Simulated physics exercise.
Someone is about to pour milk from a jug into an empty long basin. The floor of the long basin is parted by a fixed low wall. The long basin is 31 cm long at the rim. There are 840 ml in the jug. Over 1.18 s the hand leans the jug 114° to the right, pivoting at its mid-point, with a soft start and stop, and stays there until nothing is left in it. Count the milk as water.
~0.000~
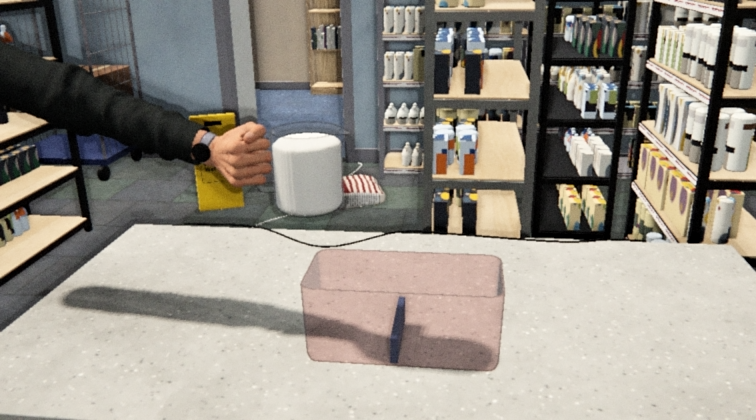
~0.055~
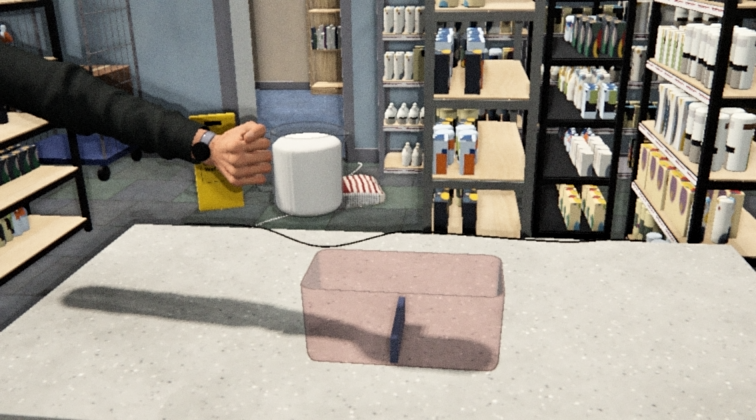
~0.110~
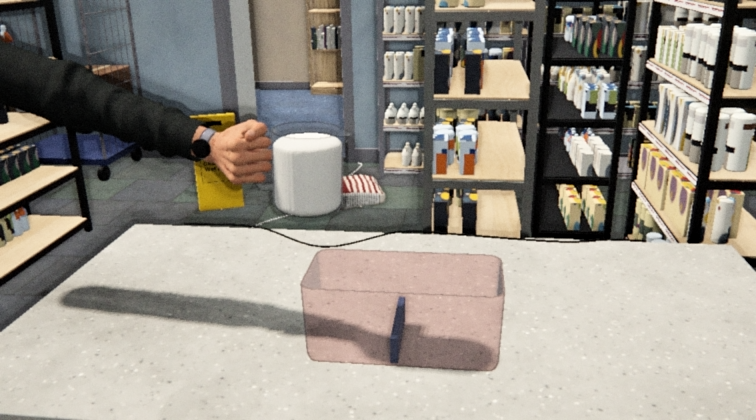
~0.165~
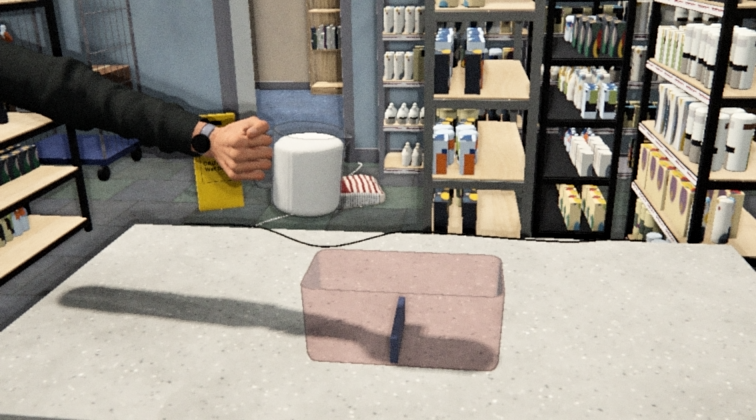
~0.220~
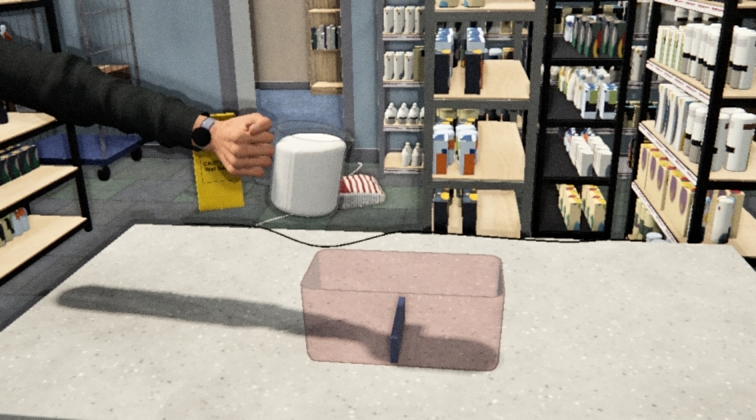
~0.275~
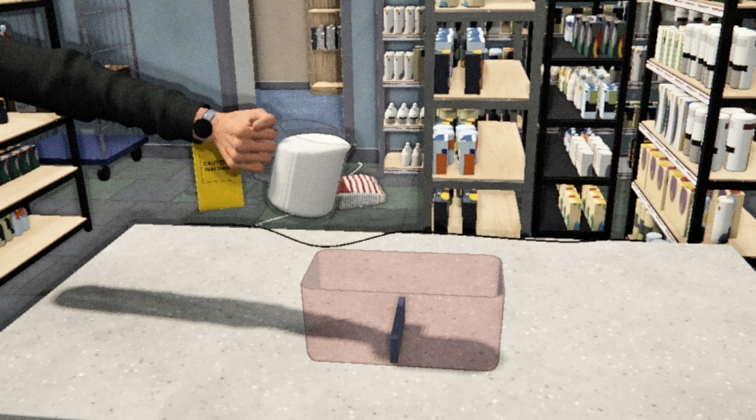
A white jug beside a fist tilts slightly to the right above a pink see-through basin.
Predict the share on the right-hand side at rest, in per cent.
Roughly 69 per cent is past the wall.
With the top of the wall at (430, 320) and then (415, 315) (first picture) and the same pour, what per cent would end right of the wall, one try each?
In turn about 10 and 35 per cent.
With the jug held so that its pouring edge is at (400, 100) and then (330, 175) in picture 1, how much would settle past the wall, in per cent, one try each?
In turn about 80 and 15 per cent.
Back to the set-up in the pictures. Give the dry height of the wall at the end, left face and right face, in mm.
Left about 34 mm, right about 20 mm.
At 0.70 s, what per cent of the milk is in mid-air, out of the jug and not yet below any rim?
About 18 per cent.
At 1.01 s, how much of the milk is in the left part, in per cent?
Near 7 in a hundred.
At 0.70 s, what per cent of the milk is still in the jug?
Some 76 per cent.
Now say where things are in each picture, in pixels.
In the first frame, it leans 0°; its right rim is at (350, 132); the milk meets the walls at (275, 141) and (341, 142); the long basin's rim runs from (309, 268) to (503, 276); the wall's top is at (398, 317).
In the second frame, it leans 1°; its right rim is at (350, 132); the milk meets the walls at (275, 140) and (342, 142).
In the third frame, it leans 2°; its right rim is at (351, 134); the milk meets the walls at (276, 140) and (343, 142).
In the fourth frame, it leans 5°; its right rim is at (353, 136); the milk meets the walls at (277, 140) and (344, 143).
In the fifth frame, it leans 10°; its right rim is at (356, 140); the milk meets the walls at (279, 141) and (346, 143).
In the sixth frame, it leans 15°; its right rim is at (358, 144); the milk meets the walls at (280, 143) and (351, 144).
Then, 0.70 s in, the tilt is 73° and 76 per cent is still to pour, 1 is left of the wall and 5 right of it.
Then, 1.01 s in, the tilt is 108° and 19 per cent is still to pour, 7 is left of the wall and 54 right of it.
Then, 1.33 s in, the tilt is 114° and 0 per cent is still to pour, 28 is left of the wall and 69 right of it.
Then, 1.68 s in, the tilt is 114° and 0 per cent is still to pour, 30 is left of the wall and 69 right of it.
Finally, 30 per cent lies left of the wall, 69 right of it and 1 outside.
